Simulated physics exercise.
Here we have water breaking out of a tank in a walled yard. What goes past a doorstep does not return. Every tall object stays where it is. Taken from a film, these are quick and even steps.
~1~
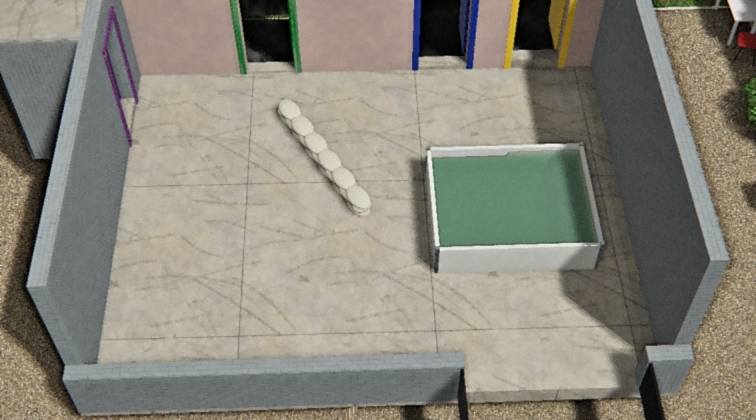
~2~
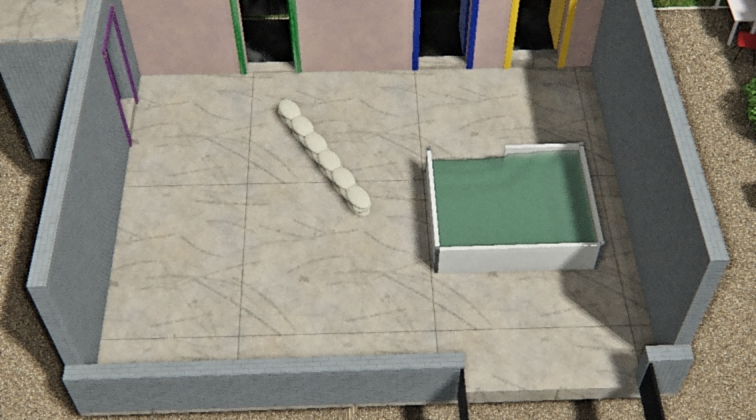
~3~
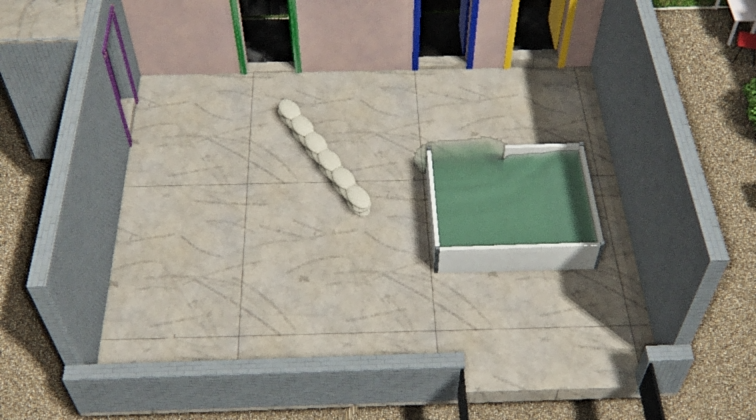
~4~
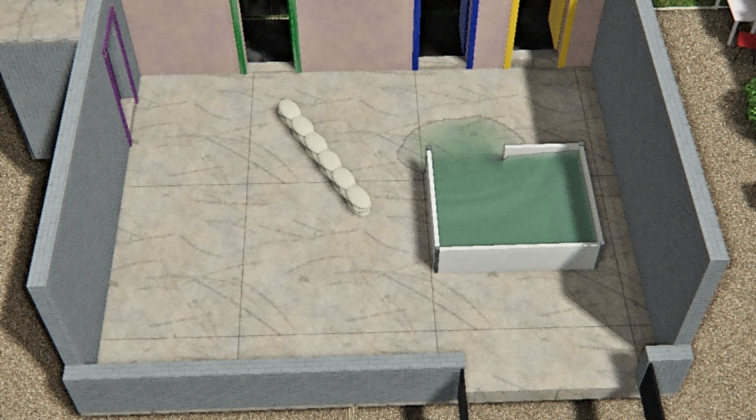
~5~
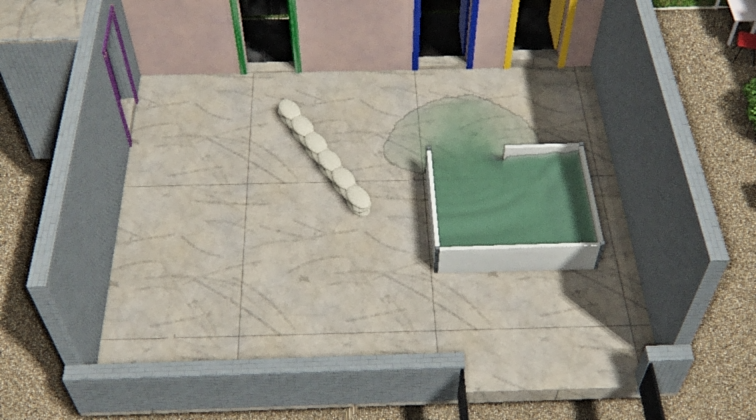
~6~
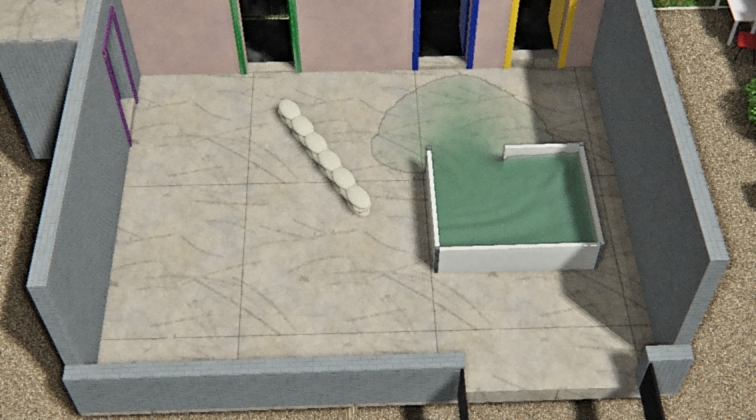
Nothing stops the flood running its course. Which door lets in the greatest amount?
The blue one.
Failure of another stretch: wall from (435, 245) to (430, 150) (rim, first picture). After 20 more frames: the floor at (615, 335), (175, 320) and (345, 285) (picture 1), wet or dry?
In sequence the three spots come out still bare, then wetted, then wetted.
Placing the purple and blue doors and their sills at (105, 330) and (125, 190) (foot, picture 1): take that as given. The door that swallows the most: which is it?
That would be the green door.
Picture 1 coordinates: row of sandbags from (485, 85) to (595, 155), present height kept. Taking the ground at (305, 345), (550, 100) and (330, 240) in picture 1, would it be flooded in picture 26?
Point by point: Unflooded, waterlogged, unflooded.
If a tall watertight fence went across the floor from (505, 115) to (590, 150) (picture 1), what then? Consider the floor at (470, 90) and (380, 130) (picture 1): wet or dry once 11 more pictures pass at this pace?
Taking the two points in order, the first is swamped and the second is swamped.
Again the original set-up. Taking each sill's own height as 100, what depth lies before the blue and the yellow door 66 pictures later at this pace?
I'd put the first at close to 80 per cent and the second at close to 40 per cent.
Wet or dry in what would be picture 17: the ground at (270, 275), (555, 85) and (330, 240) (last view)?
Point by point, in the order given: High and dry; inundated; high and dry.
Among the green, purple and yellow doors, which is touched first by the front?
That'd be the yellow one, I think.
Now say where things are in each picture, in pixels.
The tank at (512, 198) is whole and still, in the first picture.
Water pours out on the tank's far side and has run to a hidden place, in the second picture.
The front is at a hidden place, out from the gap on the tank's far side, in the third picture.
Water pours out on the tank's far side and has run to (480, 120), in the fourth picture.
Water pours out on the tank's far side and has run to (474, 99), in the fifth picture.
The front is at (459, 78), out from the gap on the tank's far side, in the sixth picture.
A moment on, water covers 15 % of the floor; yellow door wet at the sill, nothing in, purple door not reached, blue door some in, green door not reached.
Next, water covers 20 % of the floor; yellow door wet at the sill, nothing in, purple door not reached, blue door a lot in, green door wet at the sill, nothing in.
Then, water covers 30 % of the floor; yellow door wet at the sill, nothing in, purple door not reached, blue door a lot in, green door a trickle in.
Later, water covers 50 % of the floor; yellow door wet at the sill, nothing in, purple door wet at the sill, nothing in, blue door a lot in, green door some in.
In the end, water covers 80 % of the floor; yellow door wet at the sill, nothing in, purple door wet at the sill, nothing in, blue door a lot in, green door some in; the blue door has let in the most.
